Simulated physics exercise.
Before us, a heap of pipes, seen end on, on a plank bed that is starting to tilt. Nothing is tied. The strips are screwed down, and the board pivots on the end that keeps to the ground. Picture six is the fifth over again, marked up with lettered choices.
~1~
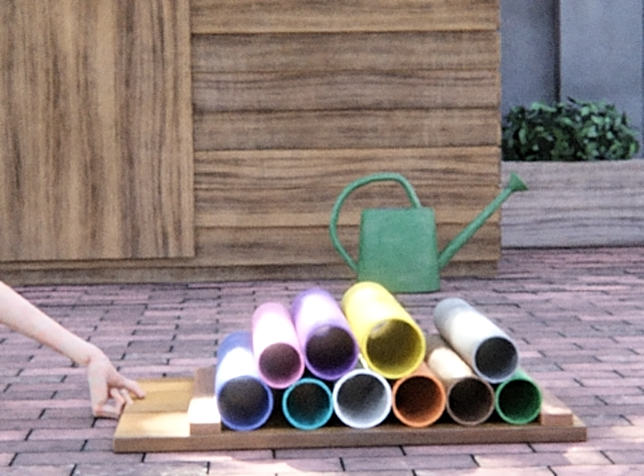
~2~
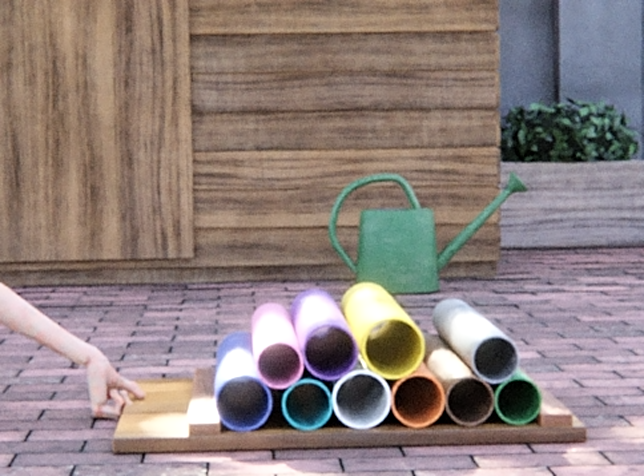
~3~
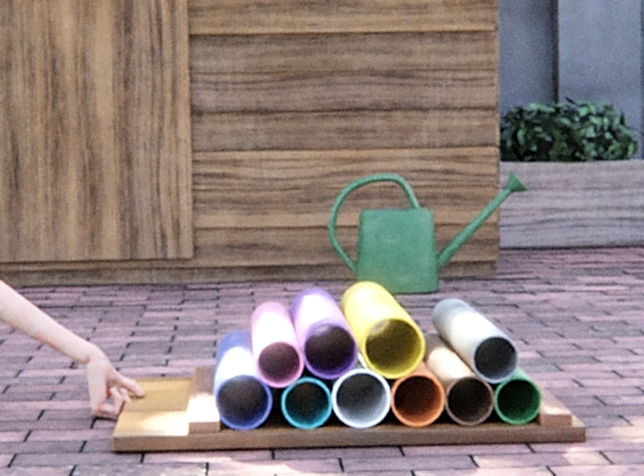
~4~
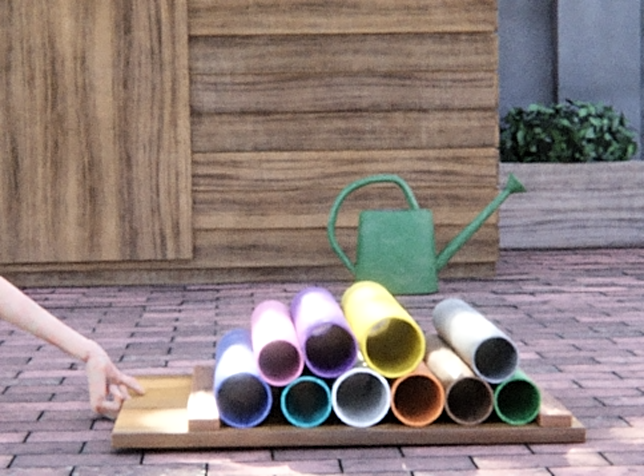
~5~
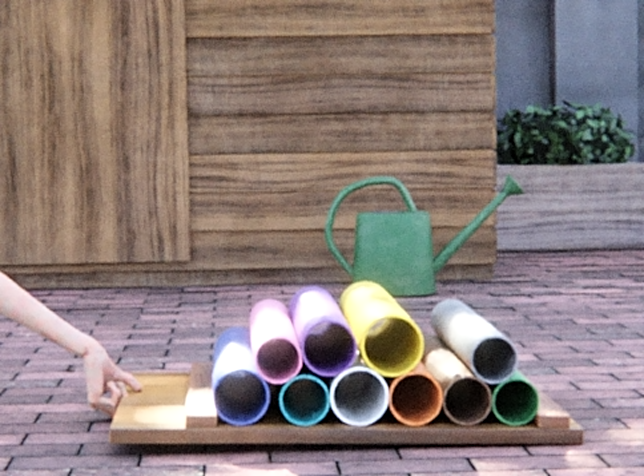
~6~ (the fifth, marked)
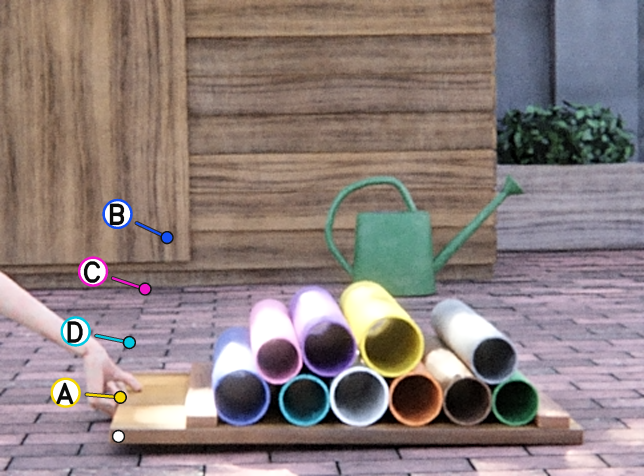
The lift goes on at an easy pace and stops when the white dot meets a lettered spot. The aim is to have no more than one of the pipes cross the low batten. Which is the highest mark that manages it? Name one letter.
Raise it to C.
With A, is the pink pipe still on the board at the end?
The pink pipe: Yes.
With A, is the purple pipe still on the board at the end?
Yes.
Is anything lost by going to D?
No.
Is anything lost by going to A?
No.
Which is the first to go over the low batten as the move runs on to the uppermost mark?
First is the grey one.
On the marked copy, A at (120, 397); B at (167, 237); C at (145, 289); D at (129, 343); the white dot at (118, 436).
With C. Early on, board at 14°.
Further on, board at 20°.
At the end, board at 20°, none over the low batten.
As for the rest, A none over the low batten; B four over the low batten (pink, purple, grey, yellow); D none over the low batten.
